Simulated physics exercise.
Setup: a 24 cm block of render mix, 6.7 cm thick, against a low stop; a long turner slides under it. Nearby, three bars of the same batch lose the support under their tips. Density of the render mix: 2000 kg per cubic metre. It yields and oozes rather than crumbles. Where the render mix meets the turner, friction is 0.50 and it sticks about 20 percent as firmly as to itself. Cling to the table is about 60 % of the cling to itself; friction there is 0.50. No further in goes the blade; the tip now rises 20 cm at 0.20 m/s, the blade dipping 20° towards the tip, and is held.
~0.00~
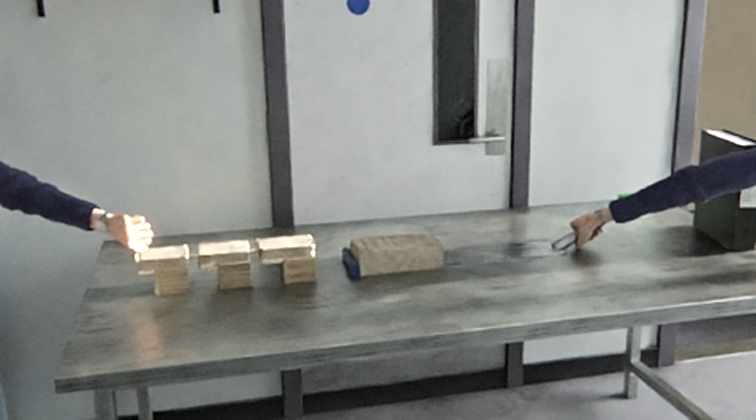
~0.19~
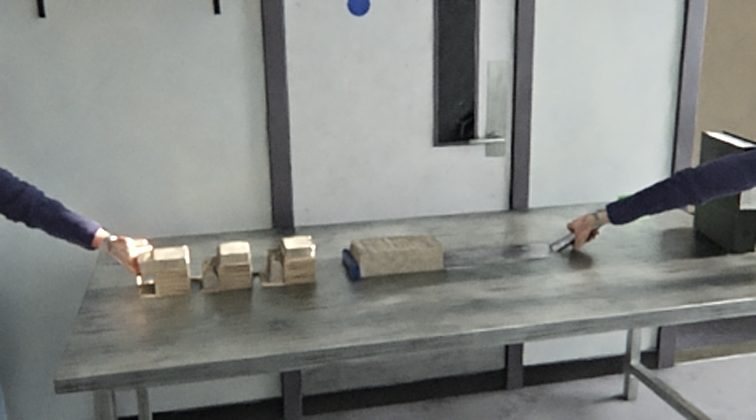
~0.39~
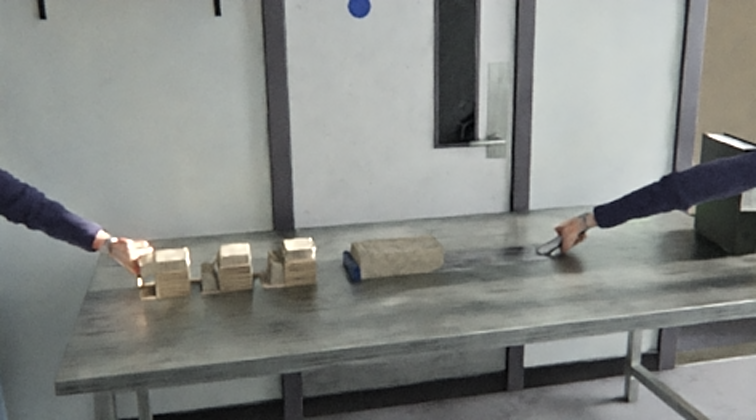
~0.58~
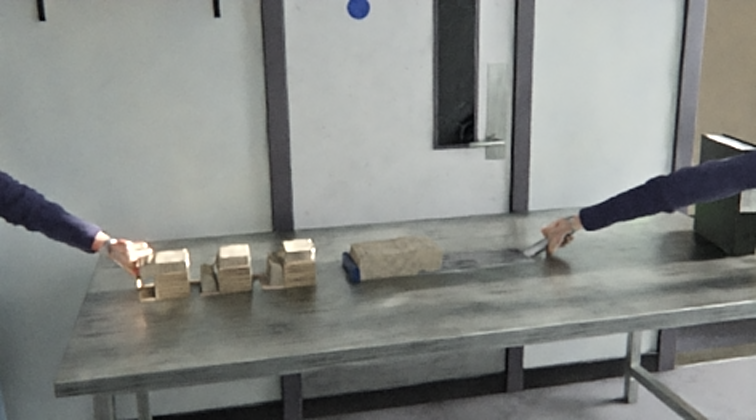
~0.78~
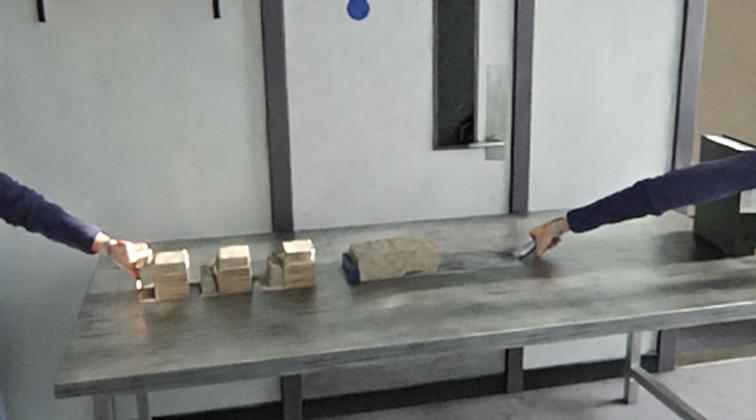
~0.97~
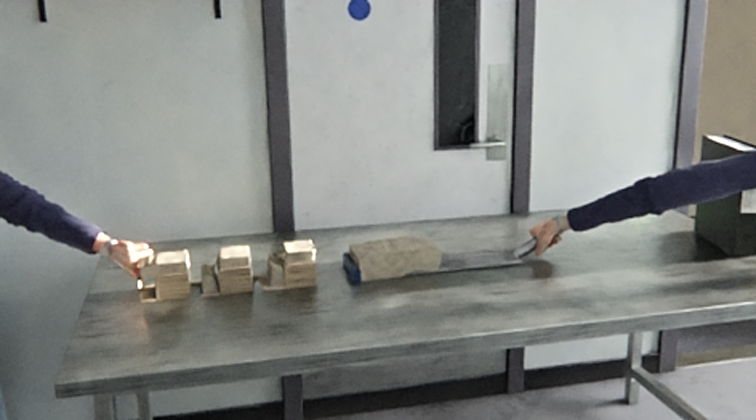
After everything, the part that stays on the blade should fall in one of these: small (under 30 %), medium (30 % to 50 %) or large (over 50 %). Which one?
The one it falls in is medium.
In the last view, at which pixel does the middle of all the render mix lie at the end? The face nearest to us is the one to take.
I'd place it around (399, 237).
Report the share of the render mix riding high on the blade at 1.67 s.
I reckon it's some 40 %.
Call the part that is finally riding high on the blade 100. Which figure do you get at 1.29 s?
I'd say near 10 per cent.
After 1.29 s, the tip is 6.6 cm up.
After 1.67 s, the tip is 14 cm up.
After 2.05 s, the tip is 20 cm up and 39 % is riding high on the blade.
After 2.43 s, the tip is 20 cm up and 39 % is riding high on the blade.
After 2.53 s, the tip is 20 cm up and 39 % is riding high on the blade.
